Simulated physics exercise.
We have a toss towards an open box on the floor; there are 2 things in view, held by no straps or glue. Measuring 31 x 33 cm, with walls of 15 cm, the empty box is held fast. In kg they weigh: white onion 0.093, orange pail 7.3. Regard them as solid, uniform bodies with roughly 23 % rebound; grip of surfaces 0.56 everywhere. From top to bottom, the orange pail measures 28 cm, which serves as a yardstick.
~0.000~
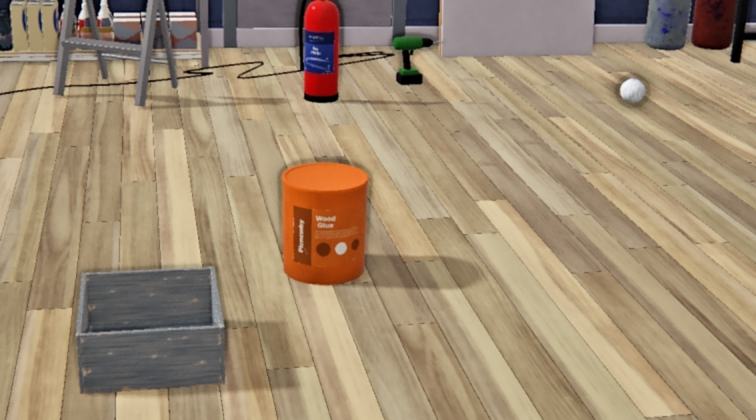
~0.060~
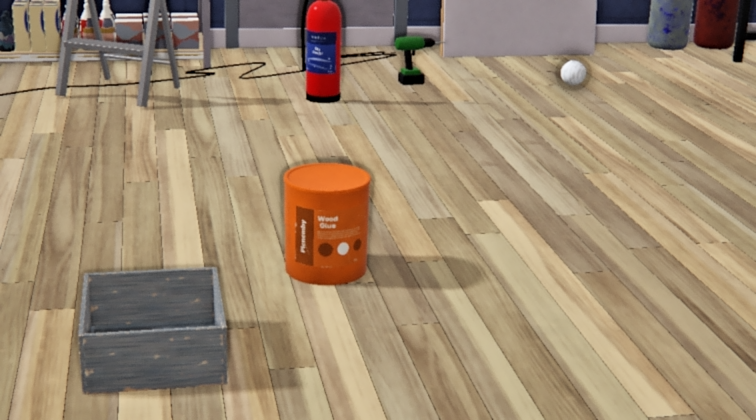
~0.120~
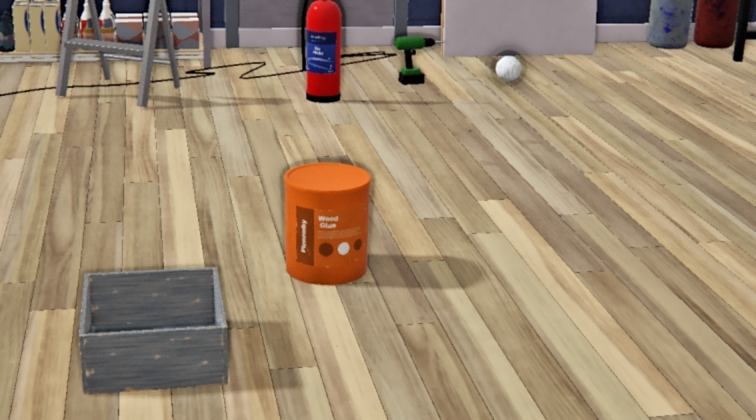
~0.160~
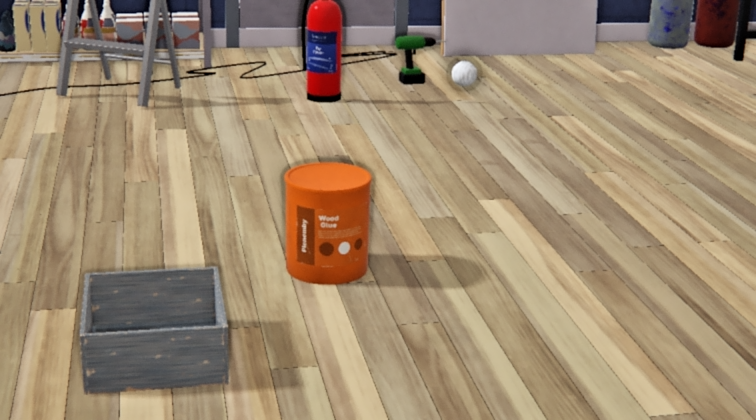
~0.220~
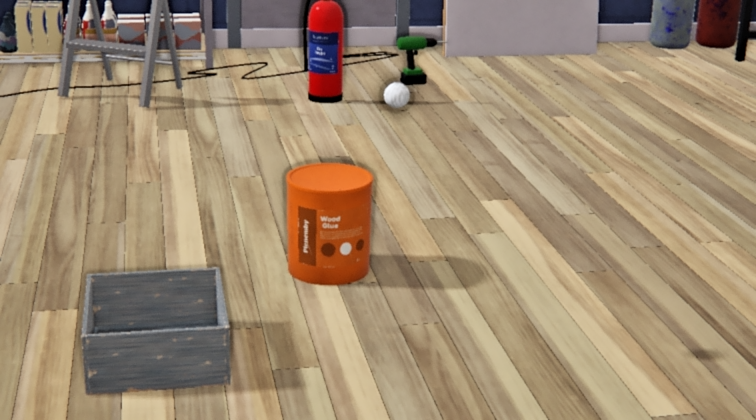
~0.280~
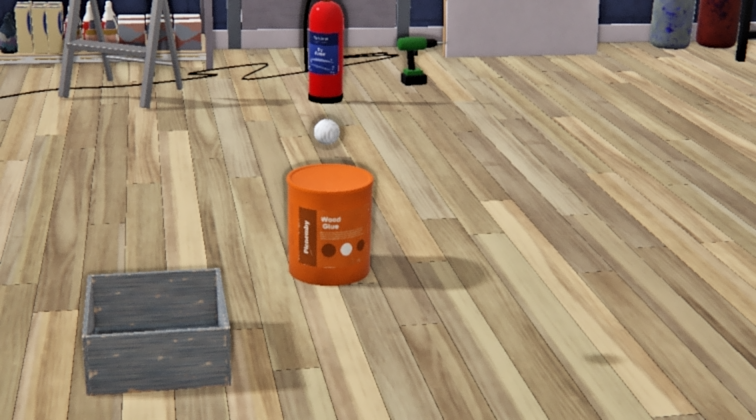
At the start, a small white ball-like object is in the air at the upper right, with an orange pail and an open grey box on the wooden floor. It moves left, rising slightly, then sinks past the green drill and red extinguisher until it is just above the pail.
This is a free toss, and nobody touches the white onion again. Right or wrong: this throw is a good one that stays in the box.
Right.
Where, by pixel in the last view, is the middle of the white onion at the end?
About (202, 352).
By 0.38 s, 14 cm to go; white onion near (210, 224).
By 0.58 s, onion inside the box; white onion near (152, 350).
By 0.68 s, onion inside the box; white onion near (190, 351).
When it is over (1.9 s), onion inside the box; orange pail within 10 cm of the start. End places, in pixels of the last picture, white onion near (202, 352).
